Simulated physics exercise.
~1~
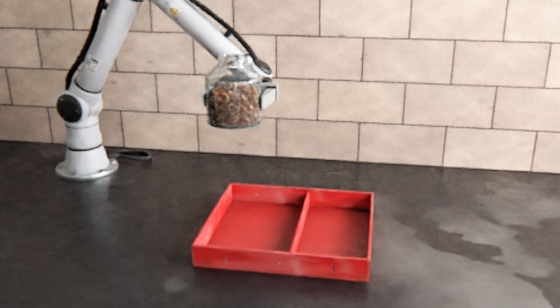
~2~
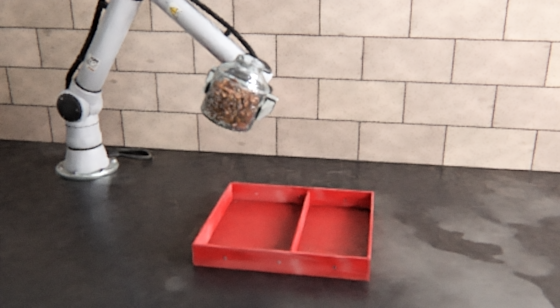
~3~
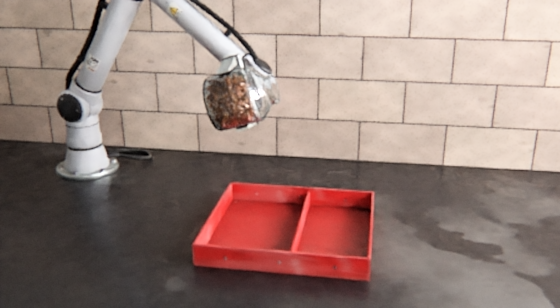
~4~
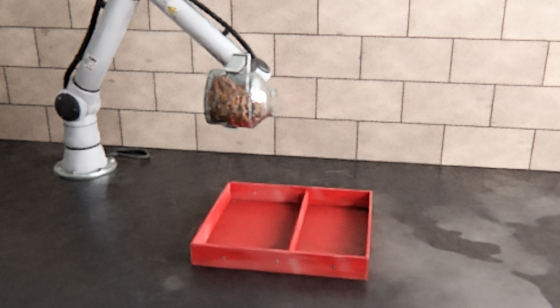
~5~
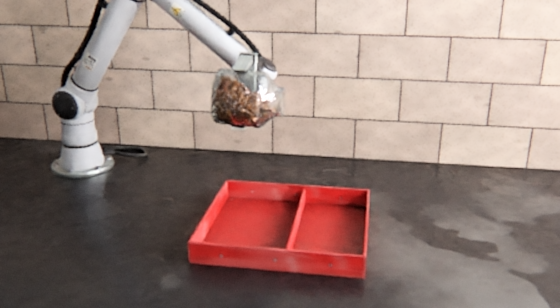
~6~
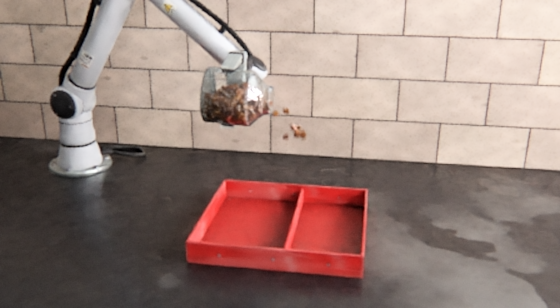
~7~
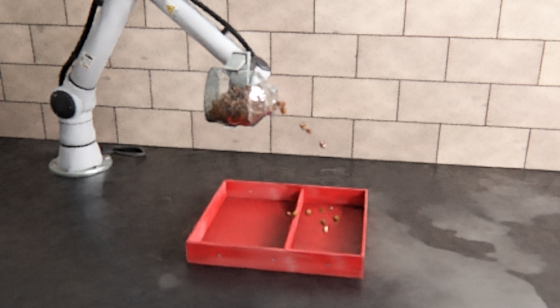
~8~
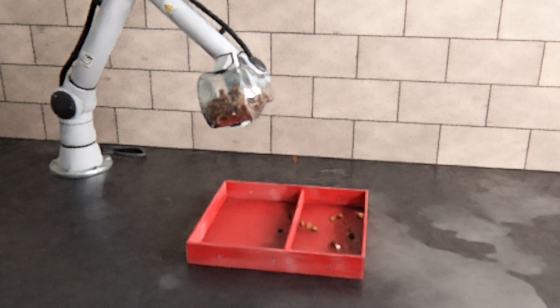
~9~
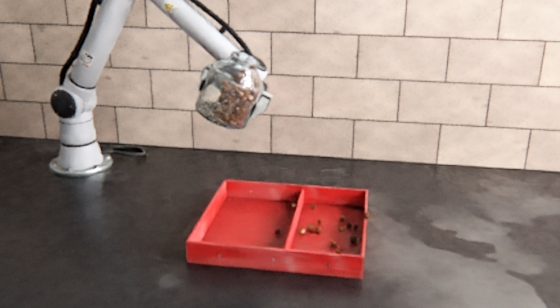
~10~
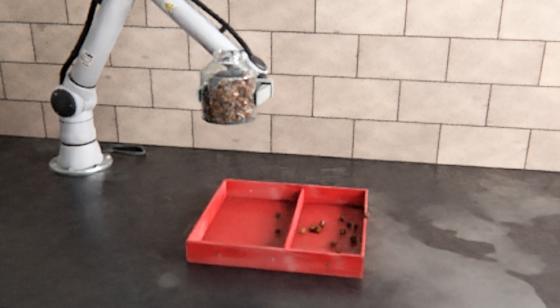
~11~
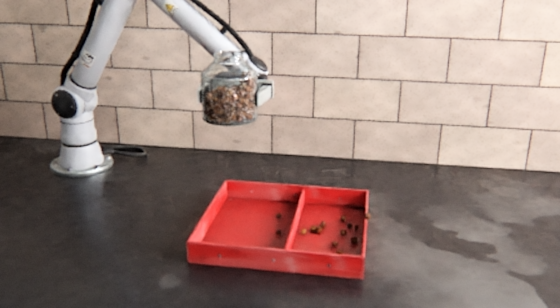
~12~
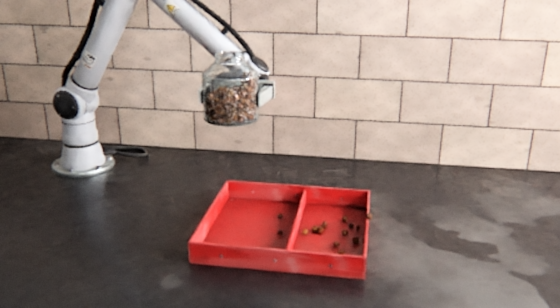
In this clip, a robot arm tips a clear jar of brown pellets above a divided red tray, spilling a few into the right-hand section and near the divider, then turns the jar upright, still holding most of the pellets, with a small scattering left in the tray.
